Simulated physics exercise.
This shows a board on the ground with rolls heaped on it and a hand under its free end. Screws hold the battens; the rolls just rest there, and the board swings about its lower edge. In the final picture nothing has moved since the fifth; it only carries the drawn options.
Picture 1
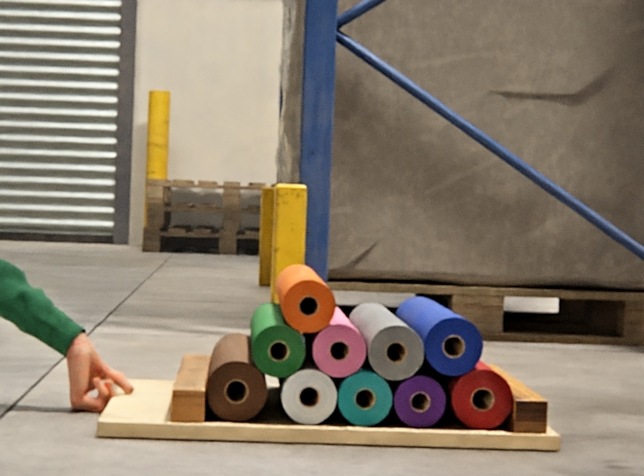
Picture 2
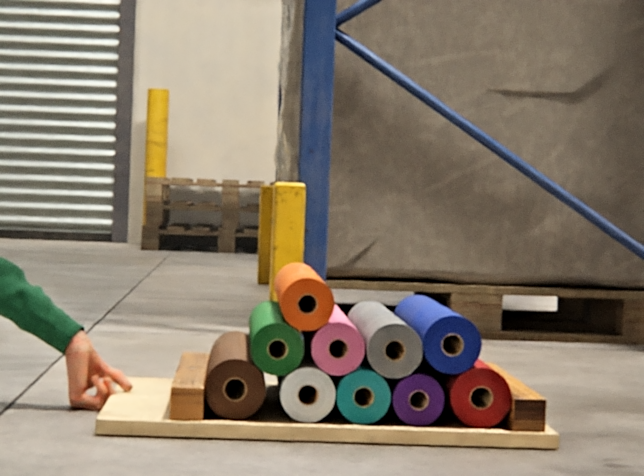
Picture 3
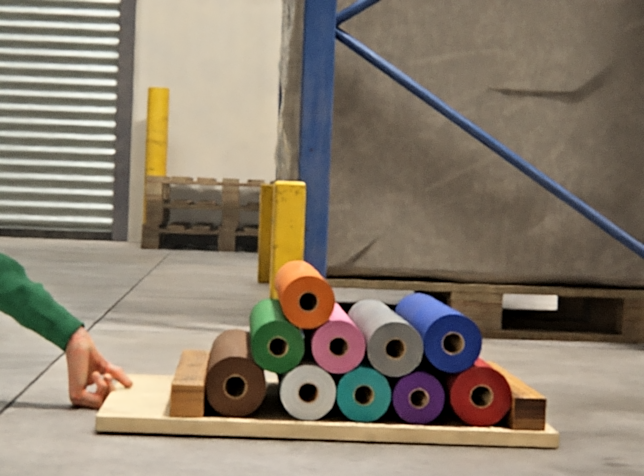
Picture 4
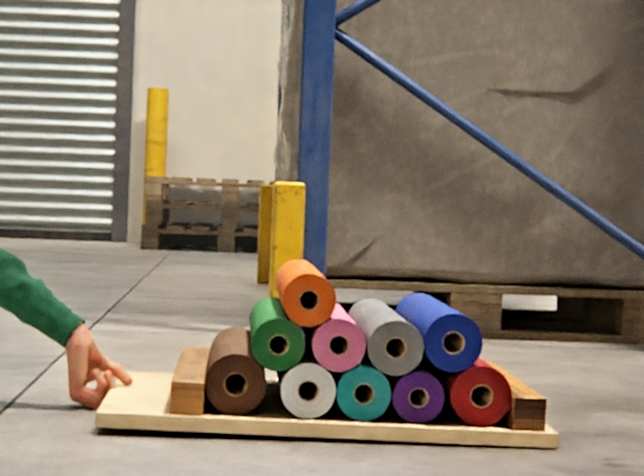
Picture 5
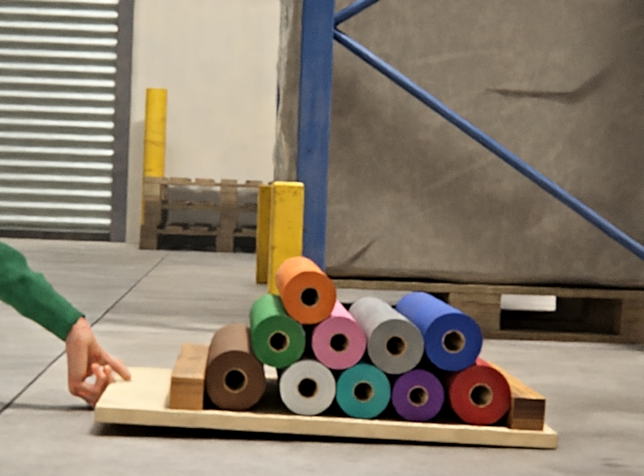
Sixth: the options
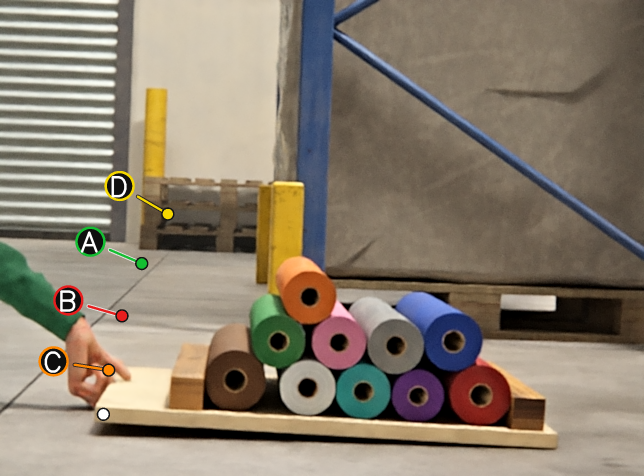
Colourful rolls lie heaped on a pale board on a grey warehouse floor, seen end-on from low down by a steady camera, with a shutter, yellow posts and a blue rack behind. Orange tops green, pink, grey and blue, above brown, white, turquoise, purple and red between wooden battens. At left, a green-sleeved hand slightly raises the board's left end, the rolls keeping their arrangement.
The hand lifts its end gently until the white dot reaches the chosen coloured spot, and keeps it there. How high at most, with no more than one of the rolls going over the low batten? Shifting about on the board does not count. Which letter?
Mark A is as high as it can go.
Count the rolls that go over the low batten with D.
The count is five.
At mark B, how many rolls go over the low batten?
With B, none.
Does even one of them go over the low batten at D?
Yes.
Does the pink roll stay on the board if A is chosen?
The pink roll: Yes.
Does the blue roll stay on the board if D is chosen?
The blue roll: No.
On the marked copy, A at (142, 263); B at (122, 316); C at (109, 370); D at (168, 214); the white dot at (103, 414).
Taking A. A third of the way, board at 15°.
Two thirds of the way, board at 21°.
When it is over, board at 21°, none over the low batten.
As for the rest, B none over the low batten; C none over the low batten; D five over the low batten.
